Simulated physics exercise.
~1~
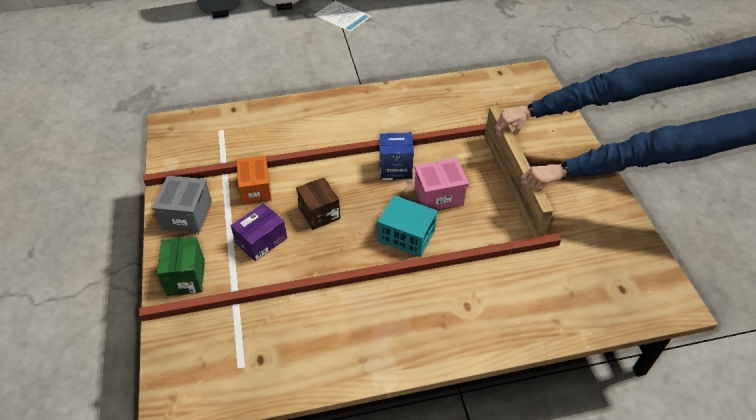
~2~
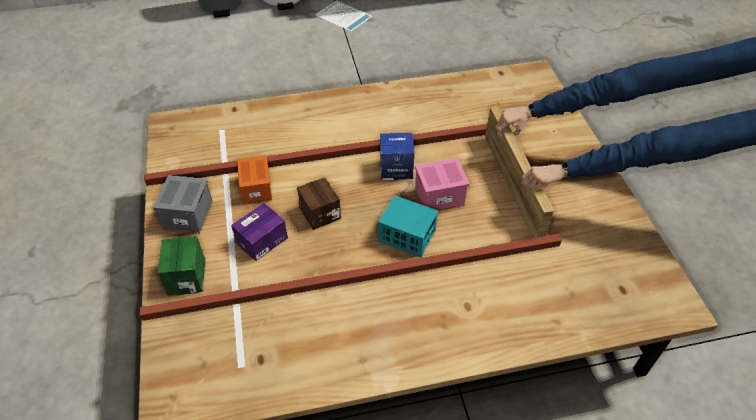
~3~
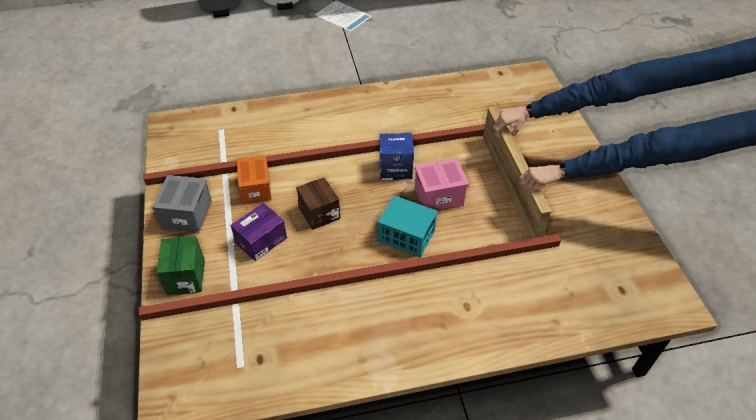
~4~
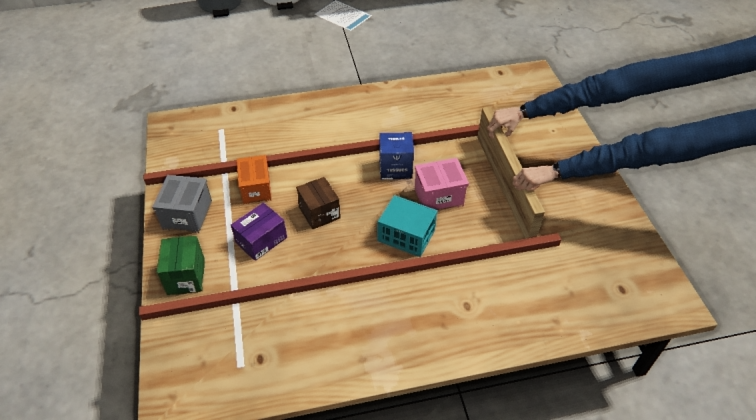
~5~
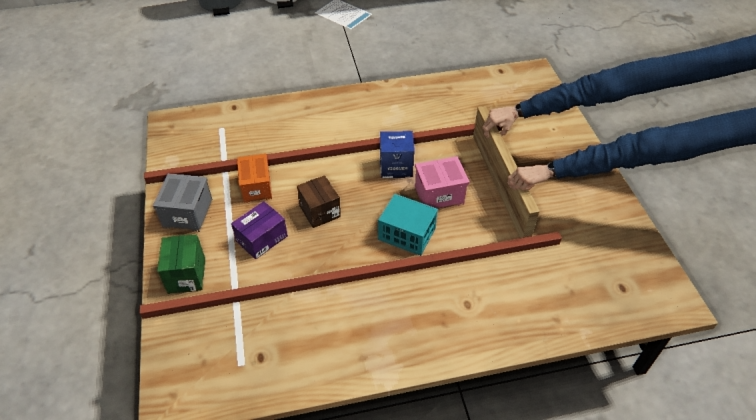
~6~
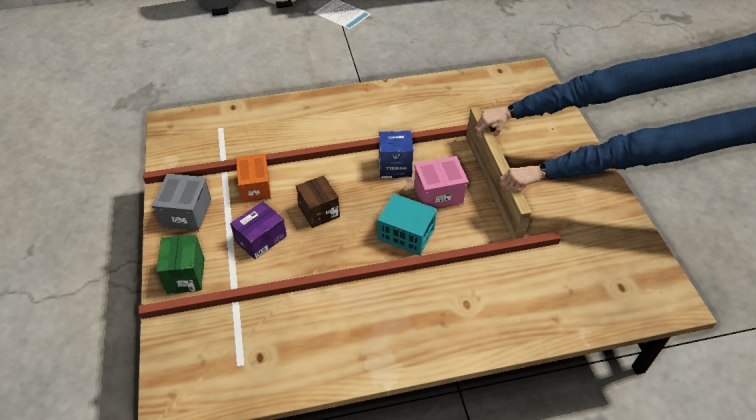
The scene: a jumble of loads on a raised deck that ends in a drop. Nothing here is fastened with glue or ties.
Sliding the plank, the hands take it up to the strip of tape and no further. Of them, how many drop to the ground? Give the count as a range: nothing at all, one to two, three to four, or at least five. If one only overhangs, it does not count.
The count is one to two.
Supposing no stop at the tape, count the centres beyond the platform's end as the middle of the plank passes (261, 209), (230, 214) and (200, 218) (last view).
Middles past end - pos 1: 0, pos 2: 2, pos 3: 4.
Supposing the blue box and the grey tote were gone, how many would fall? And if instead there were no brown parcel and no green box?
The first count is 1 and the second is 0.
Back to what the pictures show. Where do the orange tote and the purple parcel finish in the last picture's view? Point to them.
The orange tote settles near (175, 190); as for the purple parcel, near (162, 260).
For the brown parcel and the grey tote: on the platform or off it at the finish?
Brown parcel keeps its place; grey tote goes over the edge.
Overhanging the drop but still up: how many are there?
The tally is 0.
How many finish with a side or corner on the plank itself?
3 of them.
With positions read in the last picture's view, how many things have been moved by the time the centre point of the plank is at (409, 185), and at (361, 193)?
Note: First position 3; second position 4.
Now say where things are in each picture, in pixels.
In the first frame, green box (182, 266); grey tote (184, 205); purple parcel (259, 232); plank (515, 170); tape (229, 231).
In the second frame, grey tote (184, 204); plank (516, 170).
In the third frame, purple parcel (259, 232); blue box (396, 157).
In the fourth frame, green box (182, 265); brown parcel (319, 203).
In the fifth frame, grey tote (184, 203); orange tote (255, 178).
In the sixth frame, green box (181, 264); grey tote (183, 203); purple parcel (259, 230); plank (496, 171); tape (229, 229).
Soon after, none off yet; green box at rest near (181, 264); grey tote at rest near (183, 203); purple parcel at rest near (259, 230).
After that, none off yet; green box at rest near (181, 264); grey tote at rest near (183, 203); purple parcel displaced about its own width near (235, 240).
In the end, the number that fall off is one or two; gone, grey tote and green box.
